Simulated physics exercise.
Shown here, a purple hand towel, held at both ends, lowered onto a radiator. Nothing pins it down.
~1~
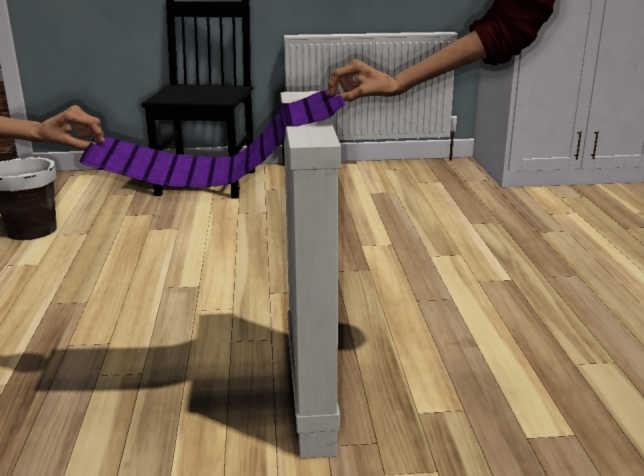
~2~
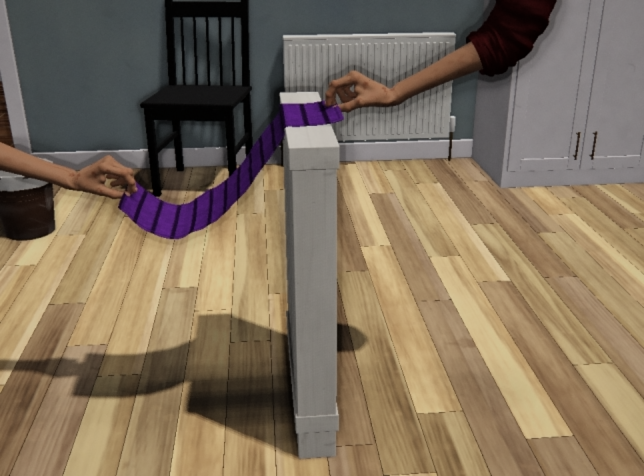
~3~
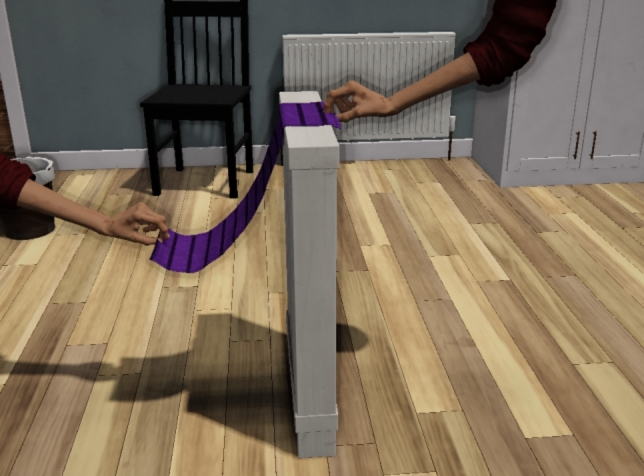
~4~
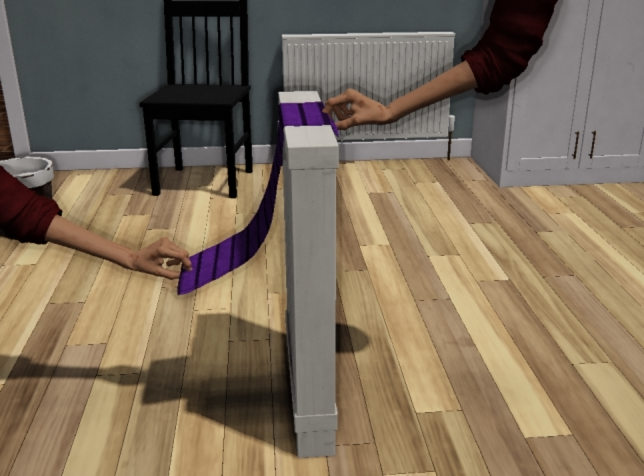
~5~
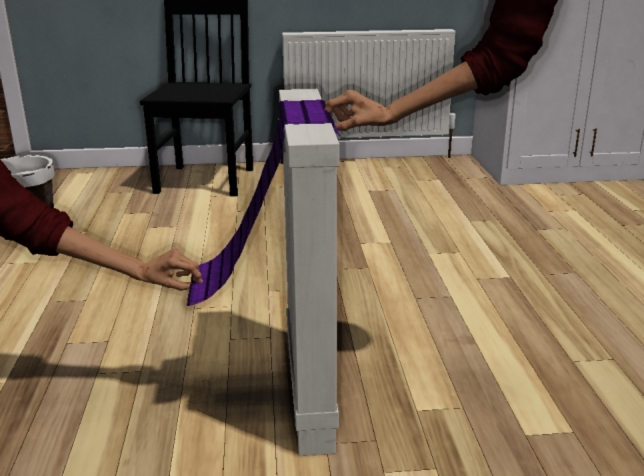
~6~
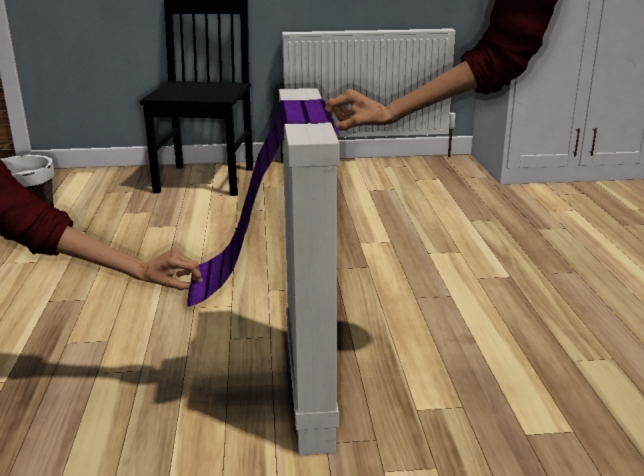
In a room, two hands lower a purple cloth over a narrow white stand, the left dropping further.
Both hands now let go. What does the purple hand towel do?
The purple hand towel slips off to the left.
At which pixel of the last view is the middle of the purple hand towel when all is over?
At about (276, 393).
Then, 0.24 s later than the last view, hand towel sliding left.
Then, 0.46 s later than the last view, hand towel clear of the top and falling near (275, 335).
Then, 0.68 s later than the last view, hand towel in a heap on the floor near (276, 391).
Finally, hand towel in a heap on the floor near (276, 393). The purple hand towel falls on the left side.
